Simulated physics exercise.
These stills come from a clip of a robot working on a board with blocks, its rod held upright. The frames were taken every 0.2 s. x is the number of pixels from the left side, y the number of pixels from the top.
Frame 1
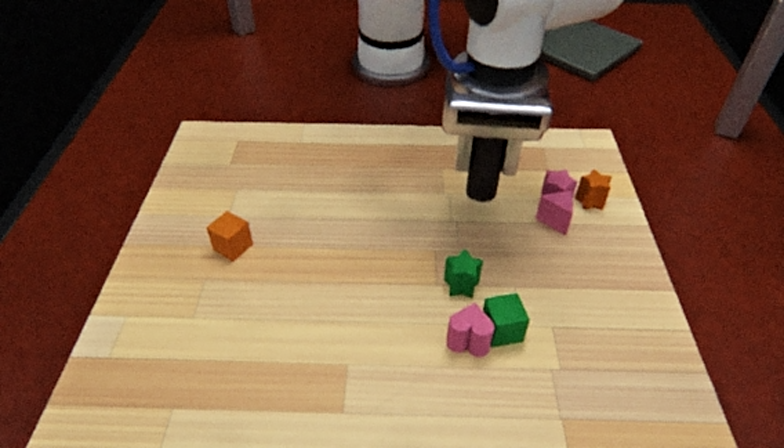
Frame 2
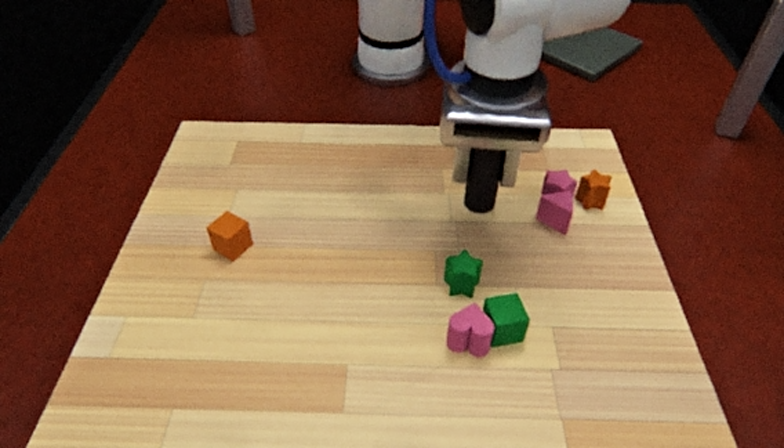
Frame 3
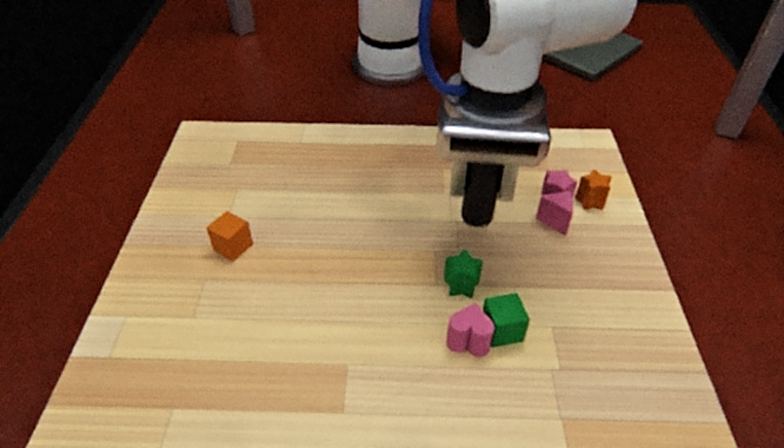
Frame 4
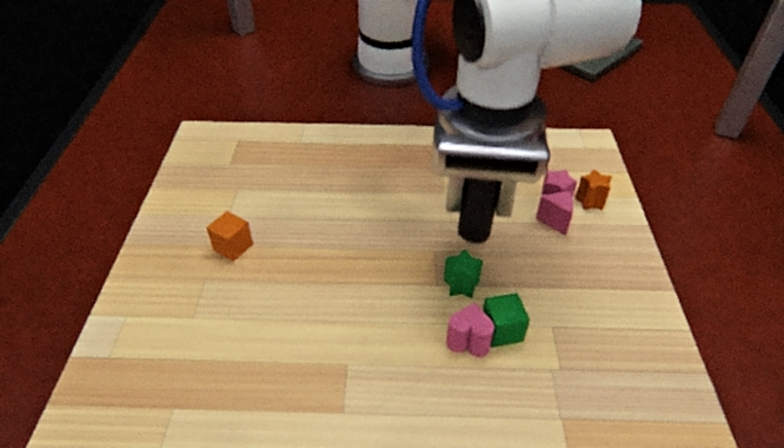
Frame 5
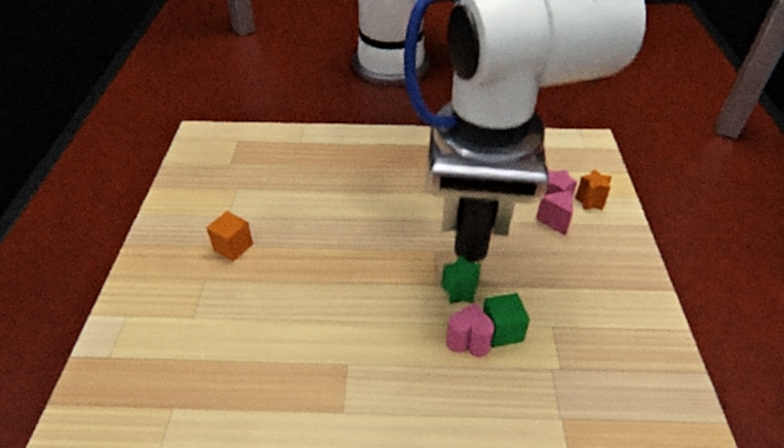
Robot arm lowering a dark rod toward the viewer over a wooden board of coloured blocks, nudging a green star-shaped block slightly.
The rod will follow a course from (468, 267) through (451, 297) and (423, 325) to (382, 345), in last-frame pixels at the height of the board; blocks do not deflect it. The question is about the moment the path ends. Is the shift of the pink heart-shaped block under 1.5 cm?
Yes, that is how it ends up.
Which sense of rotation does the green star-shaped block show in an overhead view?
Rotation: Counter-clockwise.
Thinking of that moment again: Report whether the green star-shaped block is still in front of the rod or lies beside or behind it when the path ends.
Slid off.
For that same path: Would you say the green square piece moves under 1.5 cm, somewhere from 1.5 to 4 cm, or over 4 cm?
It will move less than 1.5 cm.
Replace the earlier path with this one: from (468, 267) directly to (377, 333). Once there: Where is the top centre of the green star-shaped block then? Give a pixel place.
It comes to (446, 296).
The first path, step by step. One third of the way, rod (453, 281); green star-shaped block (446, 299), turned 20° anticlockwise.
Two thirds of the way, rod (423, 309); green star-shaped block (423, 331), turned 30° anticlockwise; pink heart-shaped block (474, 326), turned 15° anticlockwise.
At the end, rod (382, 329); green star-shaped block (412, 343), turned 75° anticlockwise; pink heart-shaped block (474, 326), turned 15° anticlockwise; green square piece still.
